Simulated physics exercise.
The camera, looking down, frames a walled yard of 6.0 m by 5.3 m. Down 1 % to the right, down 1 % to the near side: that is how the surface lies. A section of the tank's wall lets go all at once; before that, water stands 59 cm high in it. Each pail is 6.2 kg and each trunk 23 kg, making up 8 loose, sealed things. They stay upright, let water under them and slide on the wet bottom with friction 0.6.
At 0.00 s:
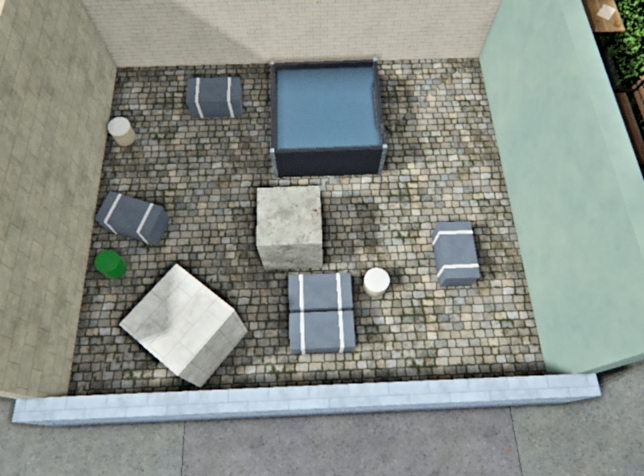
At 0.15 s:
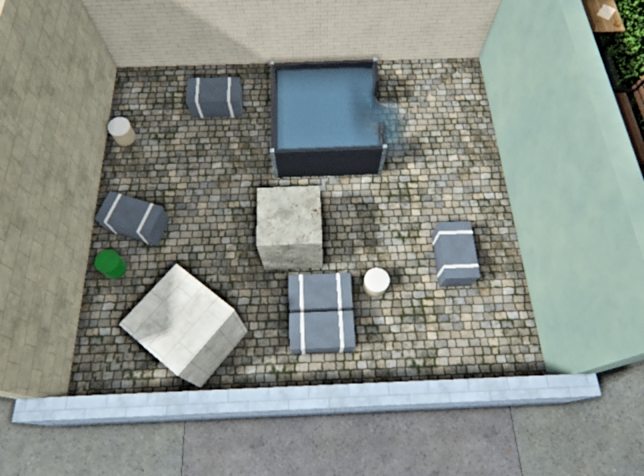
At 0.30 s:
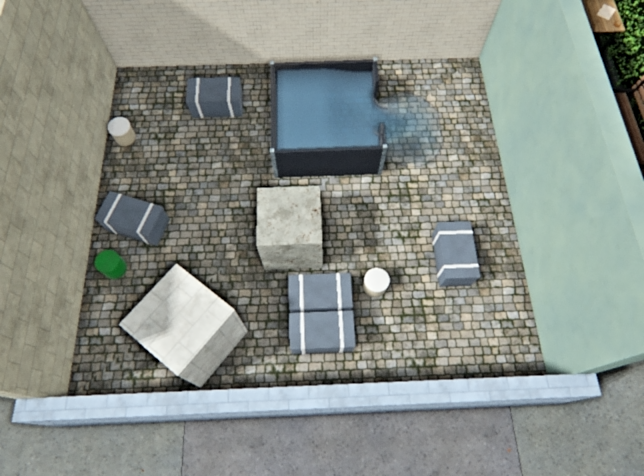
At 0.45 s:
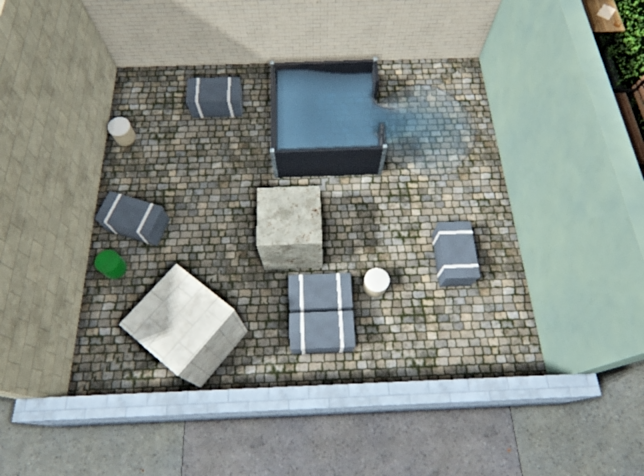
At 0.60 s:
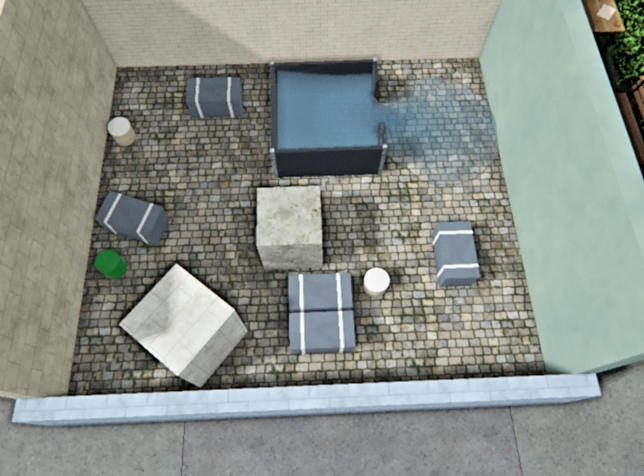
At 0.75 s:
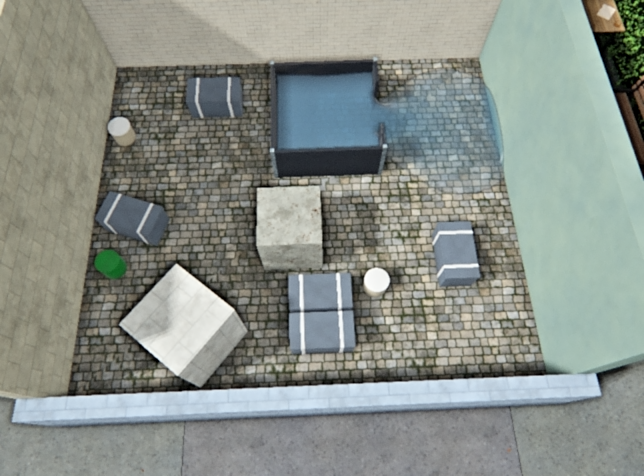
Water pours from the right side of a dark-walled tank at the back of a cobbled, walled yard, seen from high above by a still camera. Around it sit grey-blue trunks with white bands, two pale blocks, white pails and a green pail at the left, with a pale green wall on the right. The bluish sheet fans rightward across the cobbles and reaches that wall, while the objects stay put.
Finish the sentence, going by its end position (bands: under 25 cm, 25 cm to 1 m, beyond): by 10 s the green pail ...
By 10 s the green pail hardly moves.
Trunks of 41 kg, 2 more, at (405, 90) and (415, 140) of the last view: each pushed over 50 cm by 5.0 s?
Taking them in order, they end up smaller and greater.
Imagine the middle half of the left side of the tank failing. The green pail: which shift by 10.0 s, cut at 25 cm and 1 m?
So, for the green pail: It is carried a long way.
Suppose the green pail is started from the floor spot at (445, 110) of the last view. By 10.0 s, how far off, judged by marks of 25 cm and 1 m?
By that time it is swept a long way.
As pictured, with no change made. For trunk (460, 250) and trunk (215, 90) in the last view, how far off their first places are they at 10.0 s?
First 20 cm, then 0 cm.
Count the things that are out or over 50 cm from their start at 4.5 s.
At that moment it comes to 0.
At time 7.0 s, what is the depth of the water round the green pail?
Roughly 0 cm deep.
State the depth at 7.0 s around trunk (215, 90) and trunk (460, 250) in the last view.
First roughly 3 cm, second roughly 5 cm.
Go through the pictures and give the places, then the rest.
The green pail at (107, 261) rests on the ground; water covers 2.2 m2; 0 of 8 have shifted, in the first frame.
The green pail at (107, 261), on the bottom; 2.7 m2 under water; 0 of 8 have shifted, in the second frame.
The green pail at (107, 261), on the bottom; 3.3 m2 under water; 0 of 8 have shifted, in the third frame.
The green pail at (107, 261) rests on the ground; water covers 4.2 m2; 0 of 8 have shifted, in the fourth frame.
The green pail at (107, 261) rests on the ground; 5.1 m2 under water; 0 of 8 have shifted, in the fifth frame.
The green pail at (107, 261) rests on the ground; 5.6 m2 under water; 0 of 8 have shifted, in the sixth frame.
After 2.0 s the green pail is near (107, 261), 0.0 m from its start, aground; 0 afloat.
After 4.5 s the green pail is near (107, 261), 0.0 m from its start, aground; 0 afloat.
After 7.0 s the green pail is near (107, 261), 0.0 m from its start, aground; 1 afloat.
After 10.0 s the green pail is near (107, 261), 0.0 m from its start, aground; 1 afloat.
